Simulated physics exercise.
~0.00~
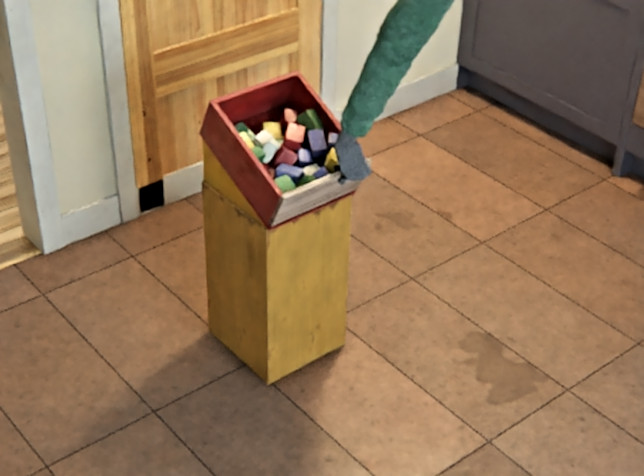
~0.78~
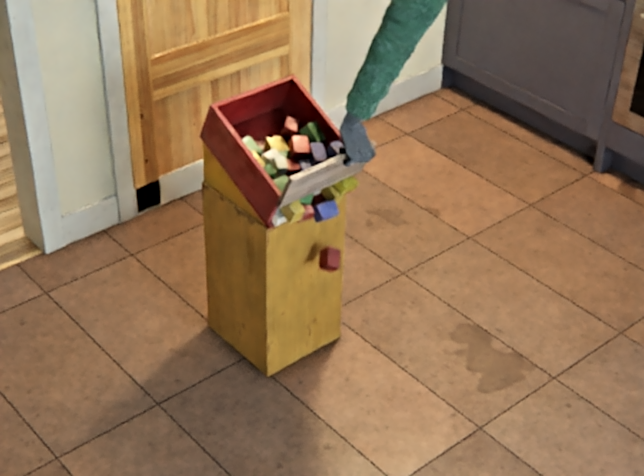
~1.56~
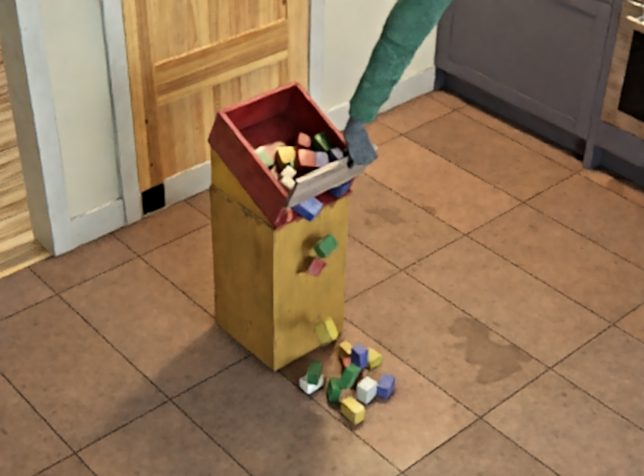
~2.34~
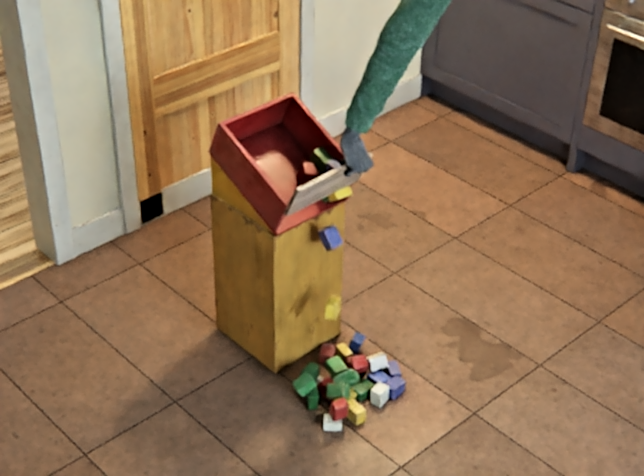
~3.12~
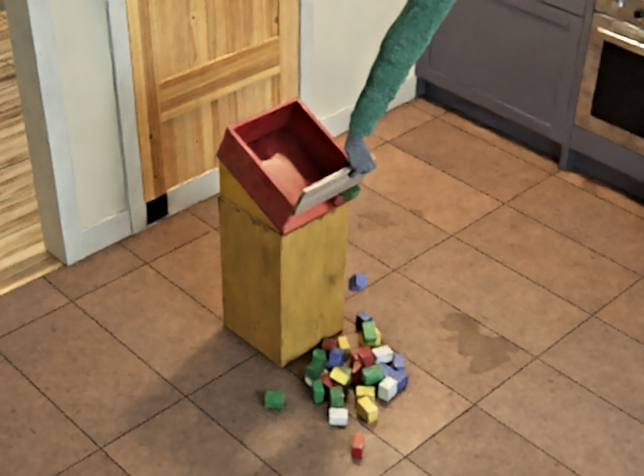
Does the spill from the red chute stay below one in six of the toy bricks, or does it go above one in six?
It goes well above one in six. Nearly all of the toy bricks slide out under the raised gate and fall toward the floor, leaving the chute almost empty.
